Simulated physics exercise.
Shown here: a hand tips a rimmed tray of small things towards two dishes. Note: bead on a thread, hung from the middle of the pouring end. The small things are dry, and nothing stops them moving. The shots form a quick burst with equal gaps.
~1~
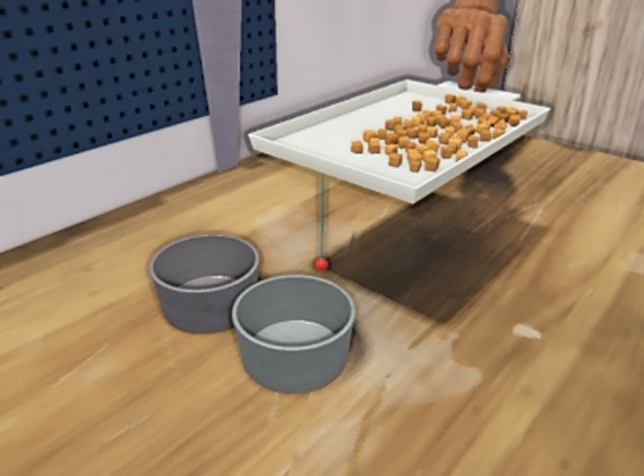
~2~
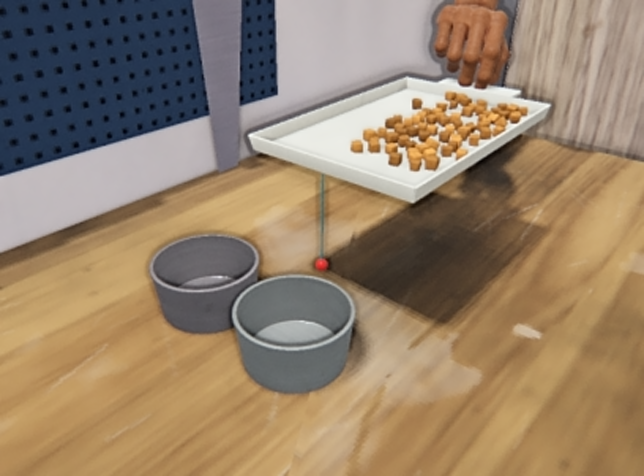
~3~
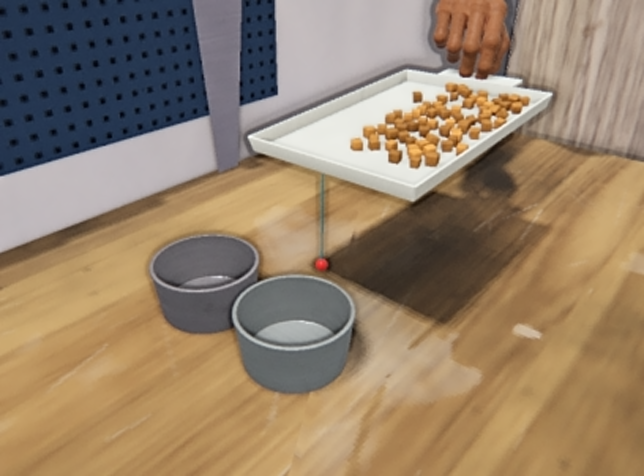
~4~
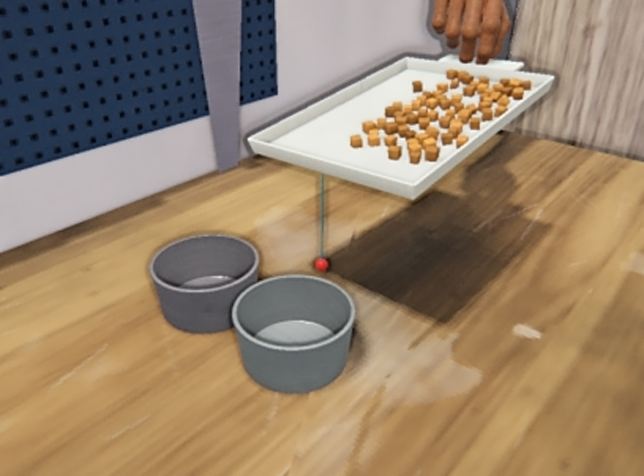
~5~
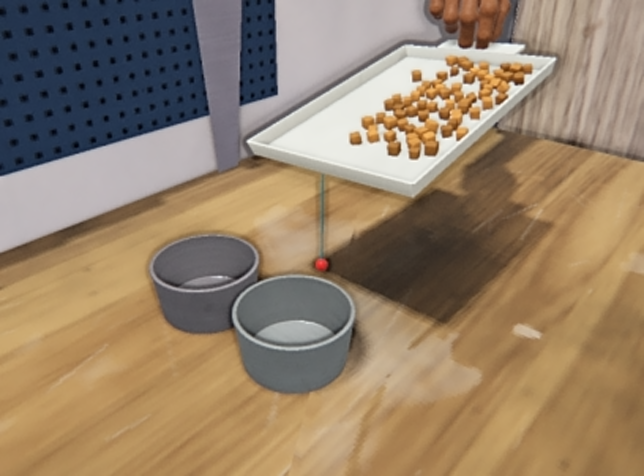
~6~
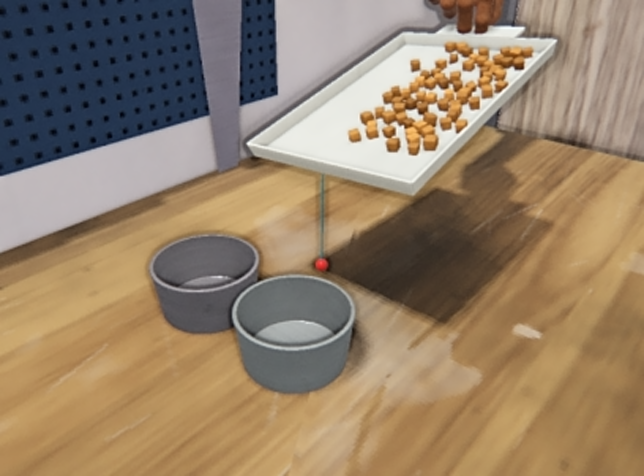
The clip opens with a hand holding a level white tray of small brown cubes above two empty grey dishes, a red bead hanging beneath its near end. The hand then lifts the far end steadily, tilting the tray more steeply towards the dishes, while the cubes stay bunched on it.
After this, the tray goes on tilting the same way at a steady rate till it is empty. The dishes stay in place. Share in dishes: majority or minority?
The dishes will catch most of the load.
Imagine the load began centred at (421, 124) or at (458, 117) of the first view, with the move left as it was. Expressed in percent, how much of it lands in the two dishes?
Respectively 70 and 70 per cent.
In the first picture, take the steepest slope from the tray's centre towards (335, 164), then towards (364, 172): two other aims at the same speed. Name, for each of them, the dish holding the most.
Place one gives the rightmost dish, place two gives the rightmost dish.
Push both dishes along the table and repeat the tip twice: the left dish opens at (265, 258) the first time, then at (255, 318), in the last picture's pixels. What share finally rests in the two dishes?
In order, 40 % and 40 %.
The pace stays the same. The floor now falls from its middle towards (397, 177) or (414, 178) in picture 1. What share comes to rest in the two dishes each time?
Roughly 10 % in the first case and 10 % in the second.
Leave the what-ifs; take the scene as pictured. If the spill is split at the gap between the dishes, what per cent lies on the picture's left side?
It comes to near 40 percent of the spill.
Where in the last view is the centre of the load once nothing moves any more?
(242, 326).
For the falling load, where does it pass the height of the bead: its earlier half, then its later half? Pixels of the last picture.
About (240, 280) to begin with, then about (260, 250).
Soon after the last picture, tray tipped steeply; nearly all on the tray; a stray few in the left dish; a stray few in the air.
A little later, tray tipped past a quarter turn; nearly all on the tray; a stray few in the right dish; a stray few in the left dish; a small part outside both.
Later still, tray tipped past a quarter turn; about a third in the right dish; about a third in the left dish; about a quarter outside both.
At rest, tray tipped past a quarter turn; about a third in the right dish; about a third in the left dish; about a quarter outside both.
